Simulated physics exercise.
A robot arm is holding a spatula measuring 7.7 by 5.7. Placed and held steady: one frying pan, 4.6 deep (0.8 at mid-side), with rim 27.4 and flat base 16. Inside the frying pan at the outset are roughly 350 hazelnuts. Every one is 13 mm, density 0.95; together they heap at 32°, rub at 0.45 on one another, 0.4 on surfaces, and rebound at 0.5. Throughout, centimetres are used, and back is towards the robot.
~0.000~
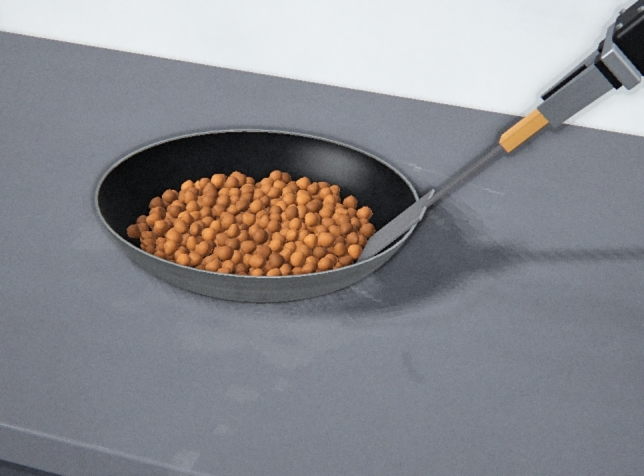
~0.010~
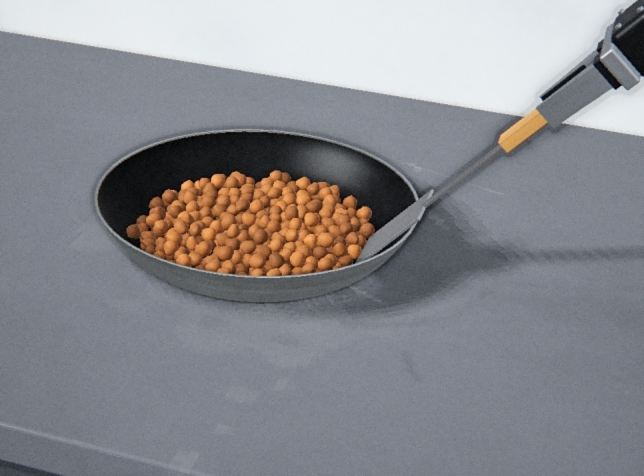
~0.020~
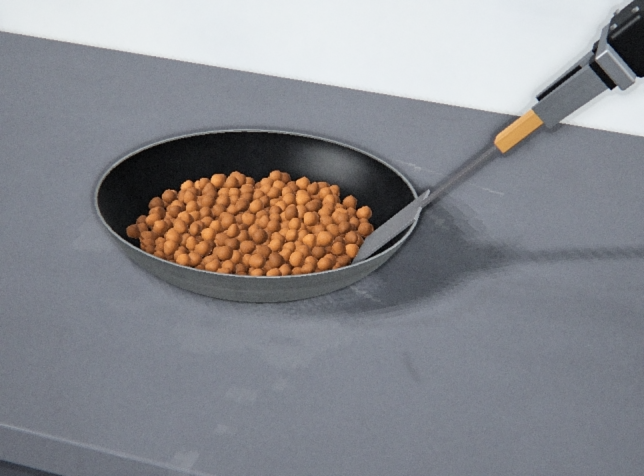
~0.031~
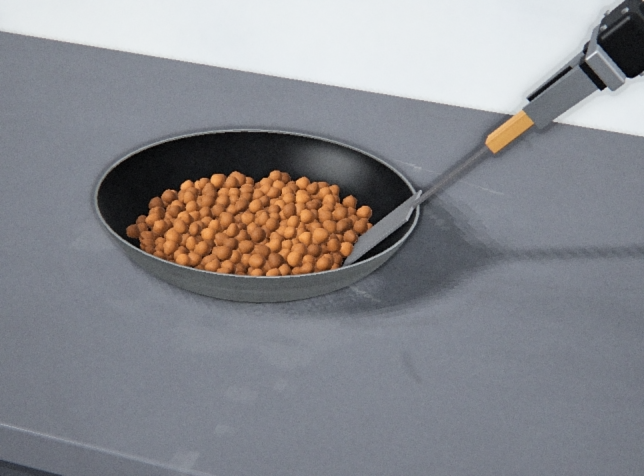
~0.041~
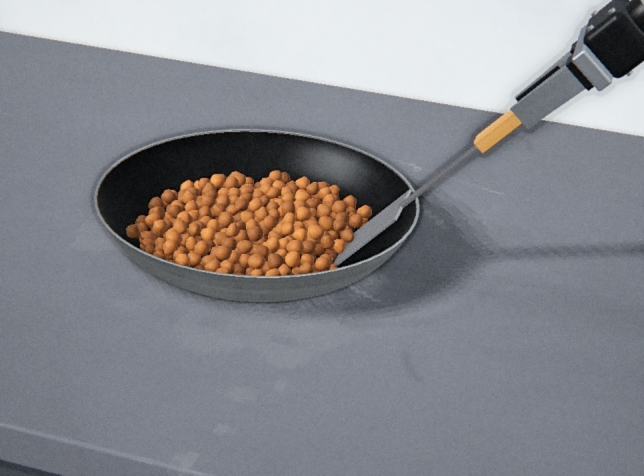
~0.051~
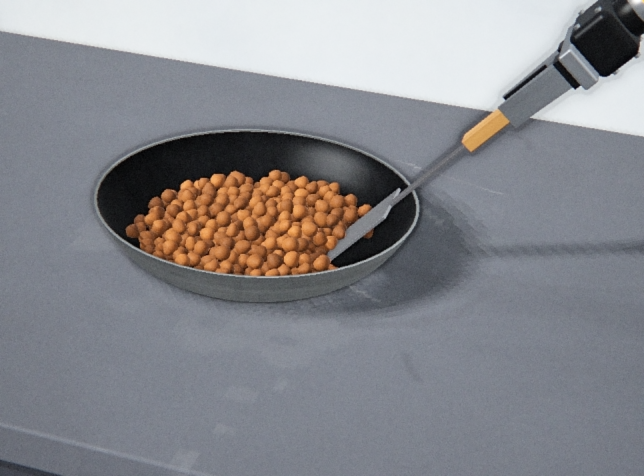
The footage shows a robot arm holding a spatula in a dark frying pan heaped with round brown hazelnuts on a grey surface. The spatula barely moves at first, then slides a short way left against the nuts, which hardly shift.
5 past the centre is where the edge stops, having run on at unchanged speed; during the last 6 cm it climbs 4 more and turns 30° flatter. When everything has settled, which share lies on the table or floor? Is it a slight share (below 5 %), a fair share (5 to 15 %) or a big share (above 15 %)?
It is a slight share.
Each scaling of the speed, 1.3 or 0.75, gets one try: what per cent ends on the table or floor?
Some 10 per cent, then some 0 per cent, on the table or floor.
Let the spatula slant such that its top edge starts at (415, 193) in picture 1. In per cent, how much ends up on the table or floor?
Around 0 percent ends up on the table or floor.
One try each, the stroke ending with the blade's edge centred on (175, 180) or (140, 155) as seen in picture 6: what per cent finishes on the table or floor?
I'd say some 5 per cent, then some 15 per cent.
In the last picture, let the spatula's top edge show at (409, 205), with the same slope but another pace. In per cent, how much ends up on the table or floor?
Expect about 0 per cent there.
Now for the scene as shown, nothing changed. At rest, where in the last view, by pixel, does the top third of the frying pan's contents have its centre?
The middle lies somewhere around (180, 198).
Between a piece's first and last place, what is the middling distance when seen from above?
Roughly 2 cm.
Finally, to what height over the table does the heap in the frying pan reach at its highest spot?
It reaches around 5.0 cm.
After 0.09 s, sloping 49°, highest piece 5 above the table; 346 in the frying pan.
After 0.14 s, sloping 38°, highest piece 6 above the table; 346 in the frying pan.
After 0.36 s, sloping 19°, highest piece 5 above the table; 336 in the frying pan, 7 on the table or floor, 3 on the blade or in flight.
After 1.41 s, sloping 19°, highest piece 5 above the table; 336 in the frying pan, 10 on the table or floor.
In the end, 336 in the frying pan, 10 on the table or floor. That is 3 % on the table or floor.
